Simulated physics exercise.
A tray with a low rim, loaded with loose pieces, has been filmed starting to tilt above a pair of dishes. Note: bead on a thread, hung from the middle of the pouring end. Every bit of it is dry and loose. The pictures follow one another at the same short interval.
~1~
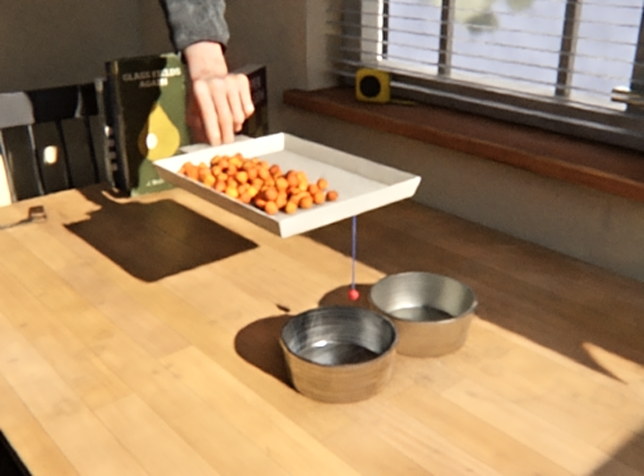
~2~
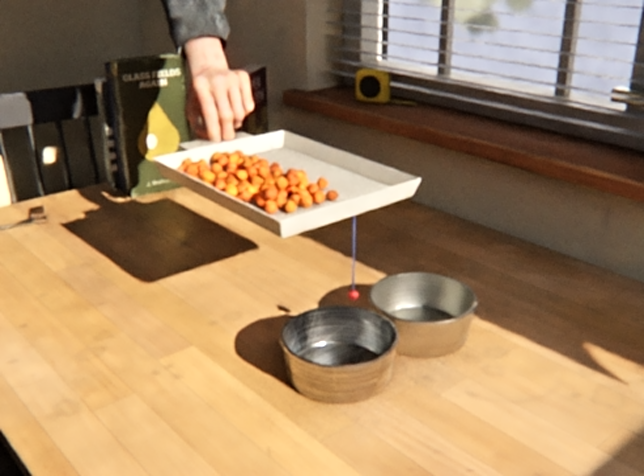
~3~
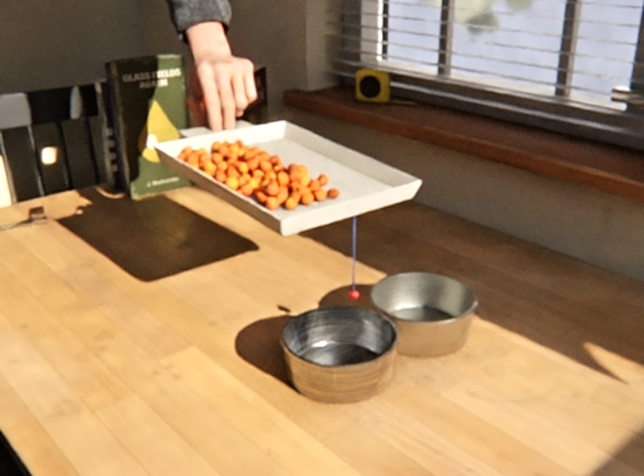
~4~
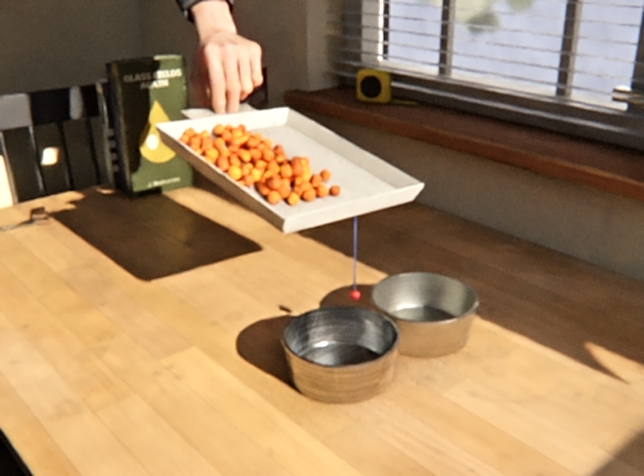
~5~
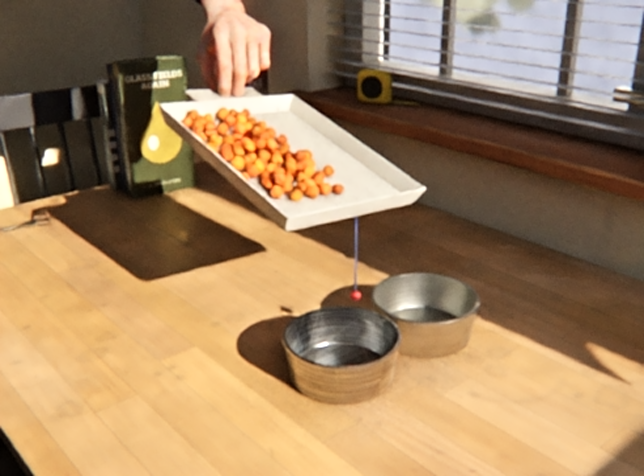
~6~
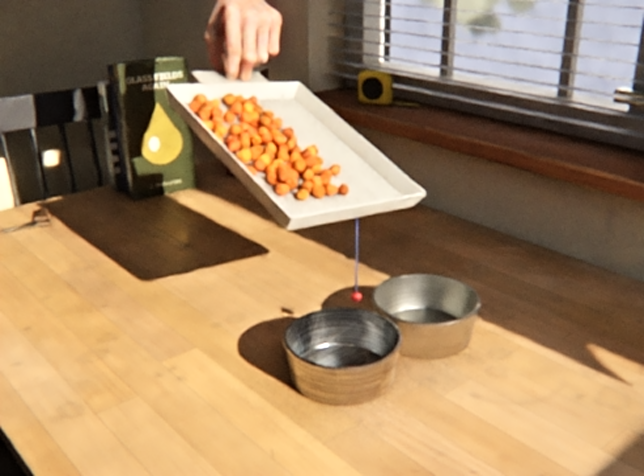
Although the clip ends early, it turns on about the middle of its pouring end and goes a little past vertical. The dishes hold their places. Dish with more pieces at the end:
Right.
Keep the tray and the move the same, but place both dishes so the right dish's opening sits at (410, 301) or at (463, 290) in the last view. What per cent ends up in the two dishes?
Try 1: Some 80 %; try 2: Some 90 %.
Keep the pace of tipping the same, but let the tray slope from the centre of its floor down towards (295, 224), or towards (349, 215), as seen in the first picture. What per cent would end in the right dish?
I'd say roughly 0 percent with the first slope, 30 percent with the other.
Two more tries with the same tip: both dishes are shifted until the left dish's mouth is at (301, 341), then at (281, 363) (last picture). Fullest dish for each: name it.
The dish to the right at the first, the dish to the right at the second.
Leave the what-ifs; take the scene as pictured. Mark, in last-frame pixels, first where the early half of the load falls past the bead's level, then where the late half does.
Near (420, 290) and later near (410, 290).
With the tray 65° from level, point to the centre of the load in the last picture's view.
The load is centred around (378, 190).
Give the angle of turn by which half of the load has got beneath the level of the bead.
It's turned some 110 degrees by then.
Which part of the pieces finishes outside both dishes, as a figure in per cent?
I'd put it at about 10 percent.
Soon after the last picture, tray tipped steeply; most on the tray; a stray few in the right dish; a small part in the air.
A little later, tray tipped past a quarter turn; about half on the tray; a small part in the left dish; about a third in the right dish; a small part outside both; a small part in the air.
Later still, tray tipped past a quarter turn; a small part in the left dish; most in the right dish; a small part outside both.
At rest, tray tipped past a quarter turn; a small part in the left dish; most in the right dish; a small part outside both.
